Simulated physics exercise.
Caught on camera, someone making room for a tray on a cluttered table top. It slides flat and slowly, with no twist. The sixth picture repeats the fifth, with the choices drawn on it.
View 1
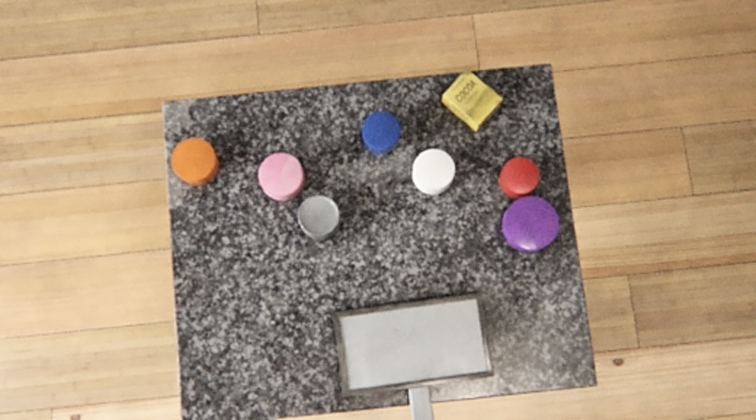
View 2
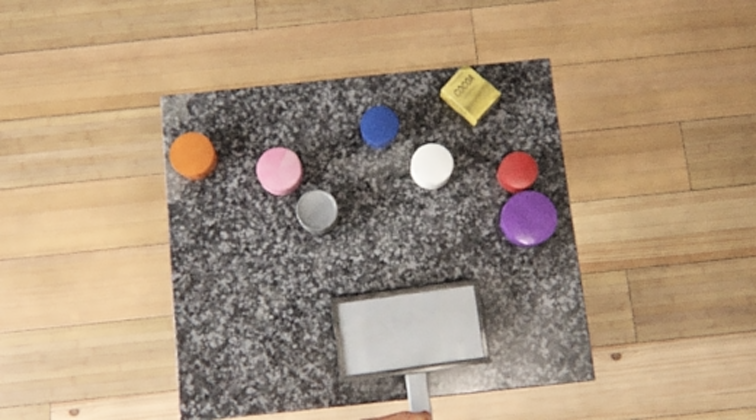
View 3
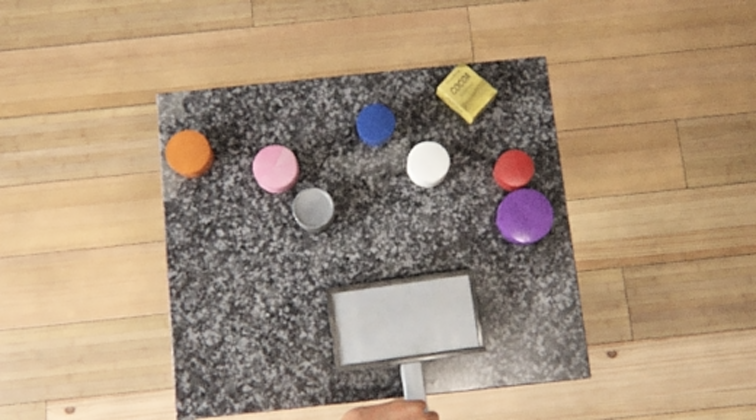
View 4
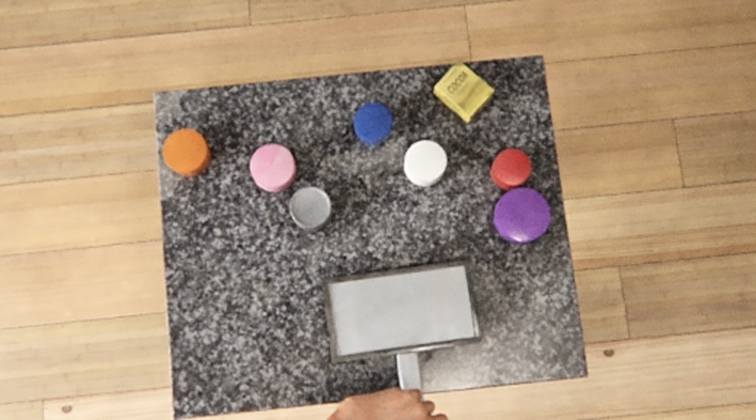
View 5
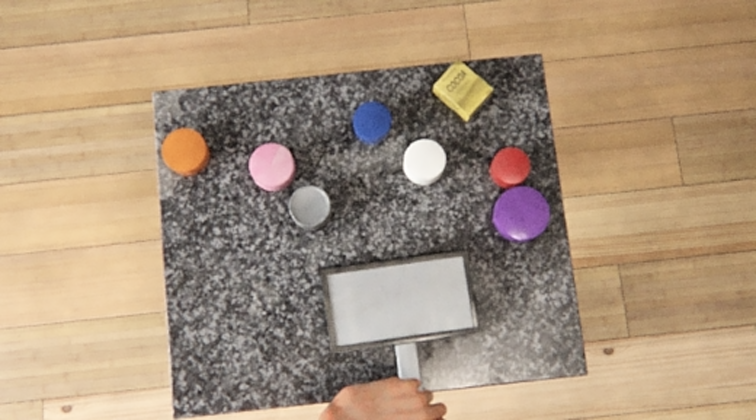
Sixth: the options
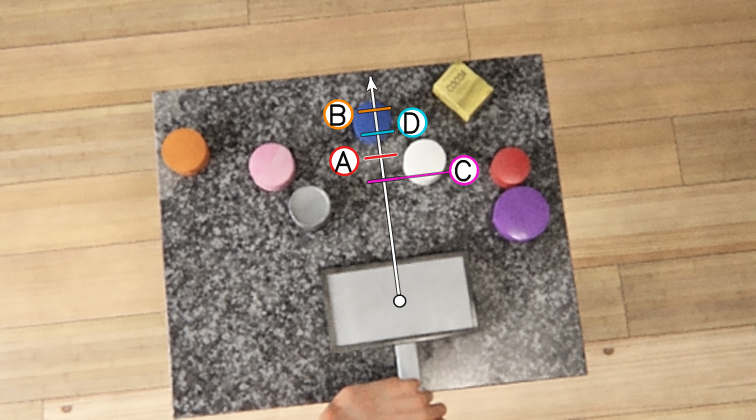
A grey tray slides slowly up the speckled table top as a hand pushes its handle.
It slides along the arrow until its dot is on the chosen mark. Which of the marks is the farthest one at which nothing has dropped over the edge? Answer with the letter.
As far as tick D.
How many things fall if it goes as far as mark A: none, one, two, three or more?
In all, none.
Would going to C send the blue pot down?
No.
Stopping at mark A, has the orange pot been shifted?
No.
On the marked copy, A at (380, 157); B at (375, 110); C at (384, 180); D at (378, 133); the arrow from (400, 301) to (371, 78); the white dot at (400, 301).
Following D. Soon after the start, tray (391, 240); grey jar (307, 190); orange pot (186, 152).
Later, tray (383, 180); white tin (418, 115); grey jar (293, 136).
In the end, tray (378, 135); white tin (410, 72); blue pot (366, 79); nothing has fallen.
As for the rest, A is safe but short; B drops the blue pot and white tin; C is safe but short.
